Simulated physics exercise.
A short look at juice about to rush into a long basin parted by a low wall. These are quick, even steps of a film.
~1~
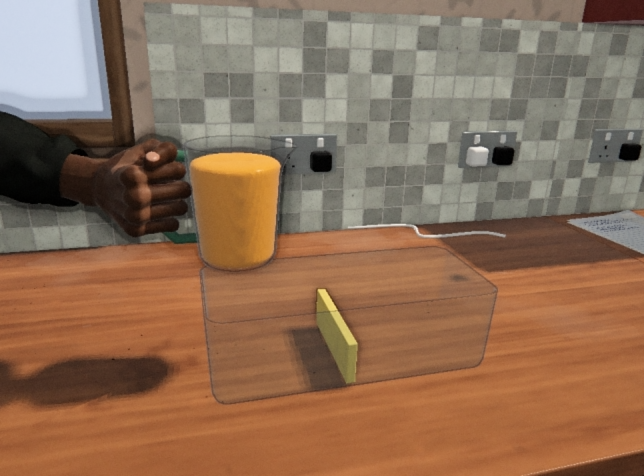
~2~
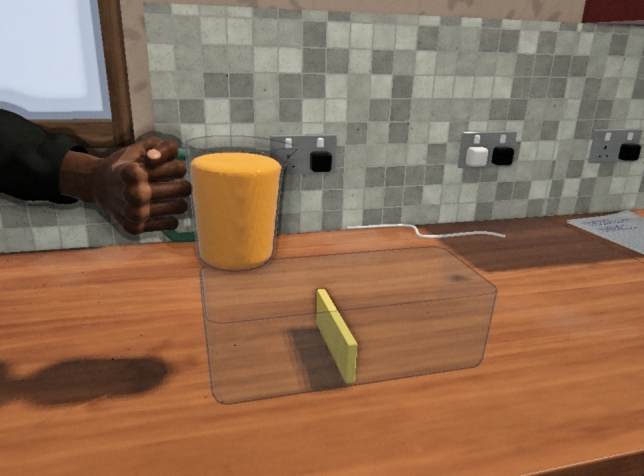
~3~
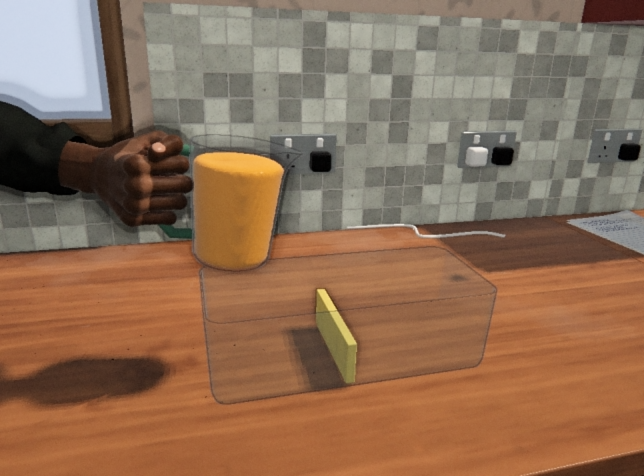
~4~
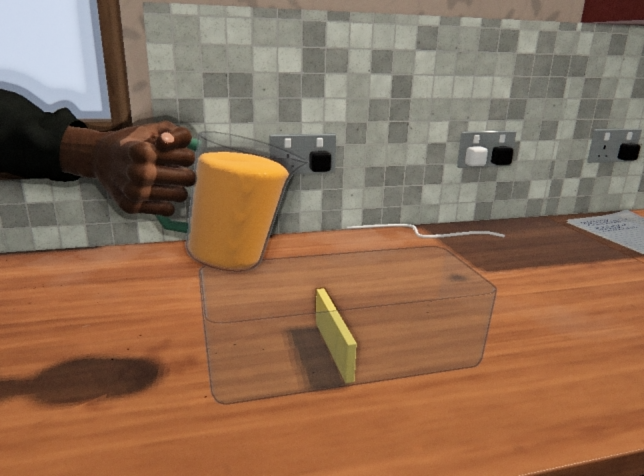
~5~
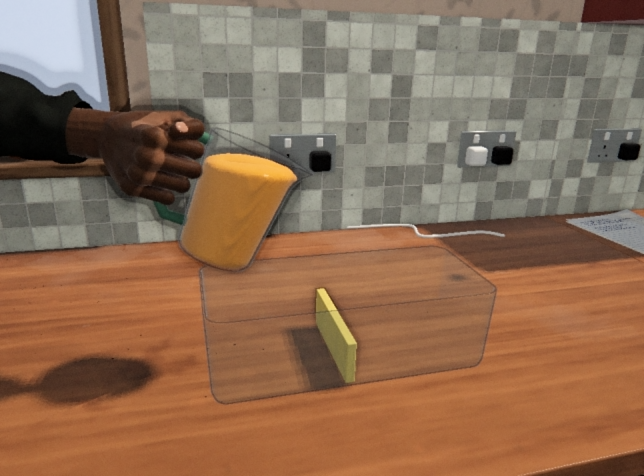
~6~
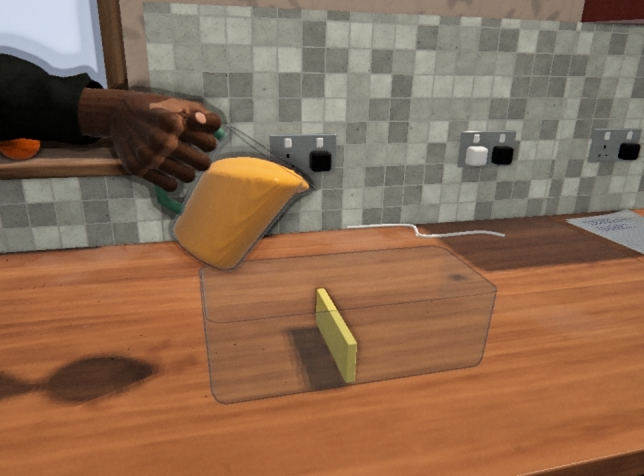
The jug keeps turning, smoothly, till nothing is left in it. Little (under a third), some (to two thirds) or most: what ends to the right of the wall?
It comes to between a third and two thirds.
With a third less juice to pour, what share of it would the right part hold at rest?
Close to 25 per cent.
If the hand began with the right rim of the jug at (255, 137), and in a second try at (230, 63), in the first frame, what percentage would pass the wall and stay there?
In turn 5 and 5 in a hundred.
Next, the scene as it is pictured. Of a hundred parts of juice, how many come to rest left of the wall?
It comes to 50 per cent or so.
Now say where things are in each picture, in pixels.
In the first frame, tilt 0°; pouring edge (299, 144); surface from (189, 163) to (280, 160); the long basin's rim runs from (203, 293) to (470, 268); the wall's top is at (335, 315).
In the second frame, tilt 2°; pouring edge (300, 146); surface from (189, 162) to (280, 161).
In the third frame, tilt 6°; pouring edge (304, 151); surface from (193, 159) to (283, 164).
In the fourth frame, tilt 14°; pouring edge (309, 160); surface from (198, 156) to (287, 167).
In the fifth frame, tilt 24°; pouring edge (314, 173); surface from (197, 181) to (296, 170).
In the sixth frame, tilt 35°; pouring edge (317, 189); surface from (193, 186) to (306, 177).
A moment on, the jug is tipped on its side and 57 per cent is still to pour, 5 is left of the wall and 20 right of it.
Next, the jug is tipped right over and 19 per cent is still to pour, 31 is left of the wall and 37 right of it.
Then the jug is tipped right over and 4 per cent is still to pour, 42 is left of the wall and 50 right of it.
Later the jug is tipped right over and 1 per cent is still to pour, 47 is left of the wall and 50 right of it.
In the end 48 per cent lies left of the wall, 50 right of it and 2 outside.
